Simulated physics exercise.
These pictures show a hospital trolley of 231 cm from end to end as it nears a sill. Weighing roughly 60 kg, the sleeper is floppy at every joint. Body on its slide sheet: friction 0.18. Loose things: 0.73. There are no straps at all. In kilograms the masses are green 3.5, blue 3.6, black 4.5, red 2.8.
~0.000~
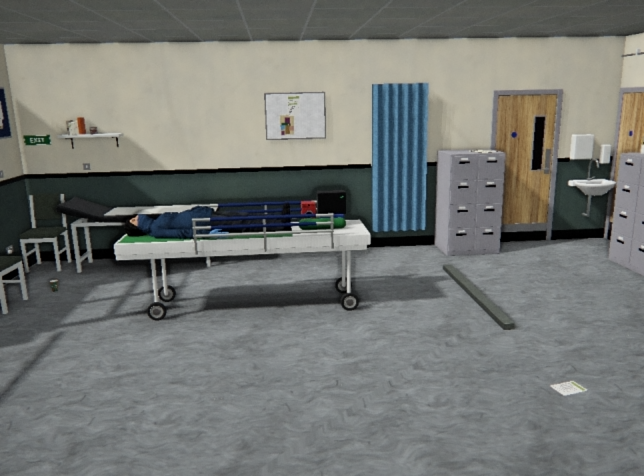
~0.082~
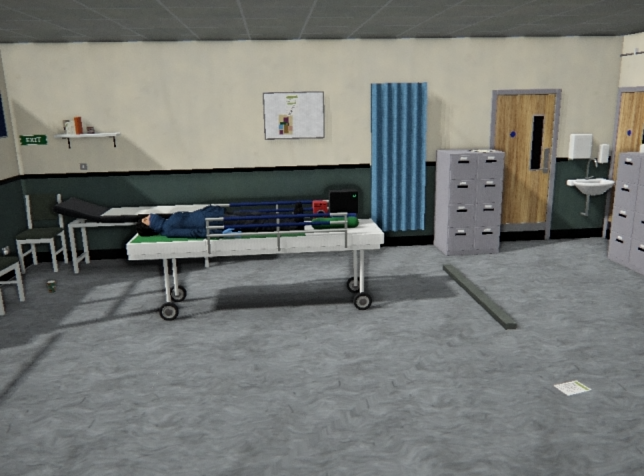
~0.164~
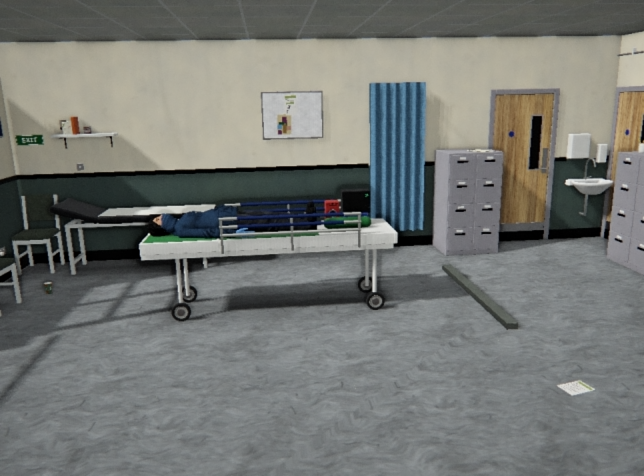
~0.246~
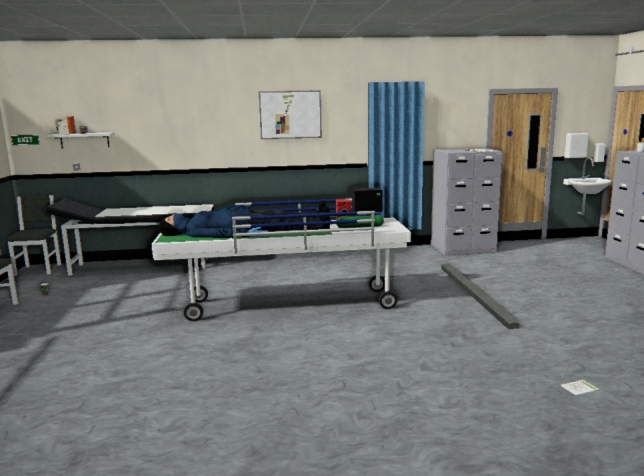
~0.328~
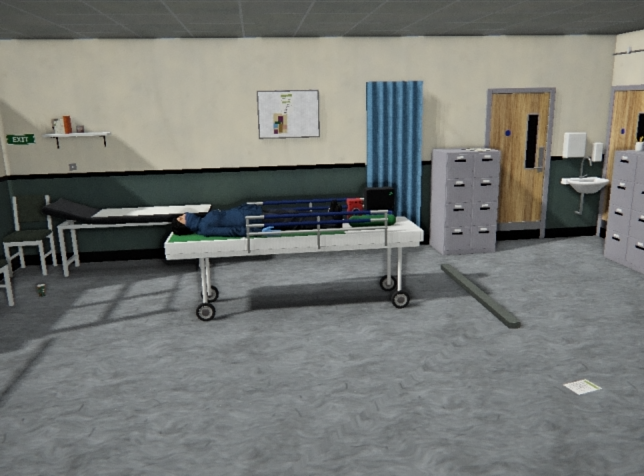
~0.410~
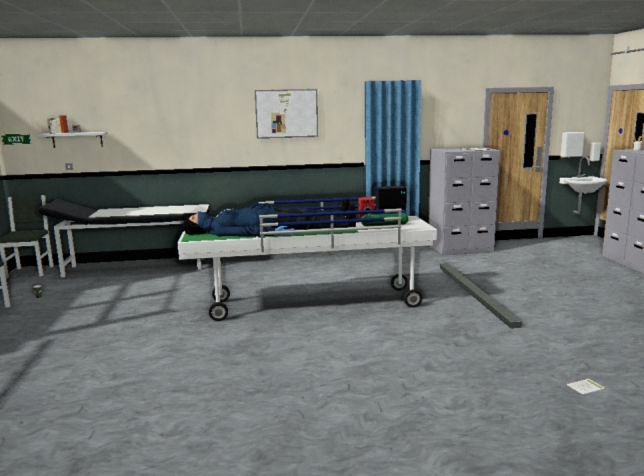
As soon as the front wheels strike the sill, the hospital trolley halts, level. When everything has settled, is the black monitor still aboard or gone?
Result: Retained.
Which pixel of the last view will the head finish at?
Around (313, 220).
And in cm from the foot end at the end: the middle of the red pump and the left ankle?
Red pump 30 short, left ankle 30 short.
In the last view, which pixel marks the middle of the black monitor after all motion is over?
Once everything settles, you'd find it around (471, 195).
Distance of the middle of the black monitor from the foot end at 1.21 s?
Around 10 cm shy of it.
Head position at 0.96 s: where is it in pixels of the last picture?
Close to (282, 221).
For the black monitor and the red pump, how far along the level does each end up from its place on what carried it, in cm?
I'd put the black monitor at roughly 25 and the red pump at roughly 25.
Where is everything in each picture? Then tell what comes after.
In the first picture, black monitor (331, 202), left ankle (282, 221); 119 cm from contact.
In the second picture, black monitor (343, 202), left ankle (294, 220); 107 cm from contact.
In the third picture, black monitor (355, 201), left ankle (306, 220); 95 cm from contact.
In the fourth picture, black monitor (367, 200), left ankle (318, 219); 83 cm from contact.
In the fifth picture, black monitor (379, 199), left ankle (330, 218); 71 cm from contact.
In the sixth picture, black monitor (391, 198), left ankle (341, 217); 59 cm from contact. Speed about 1.5 m/s.
It happens at 0.81 s.
After 0.96 s the black monitor is 17 cm short of the foot end, tilted 0°, near (462, 195) in the last picture's view.
After 1.21 s the black monitor is 9 cm short of the foot end, tilted 0°, near (470, 195) in the last picture's view; the left ankle 40 cm short of the foot end.
After 1.51 s the black monitor is 7 cm short of the foot end, tilted 0°, near (471, 195) in the last picture's view; the left ankle 33 cm short of the foot end.
Final state at 1.7 s, green gas bottle stays on; blue case stays on; black monitor stays on; red pump stays on; left ankle stops short of the foot end.
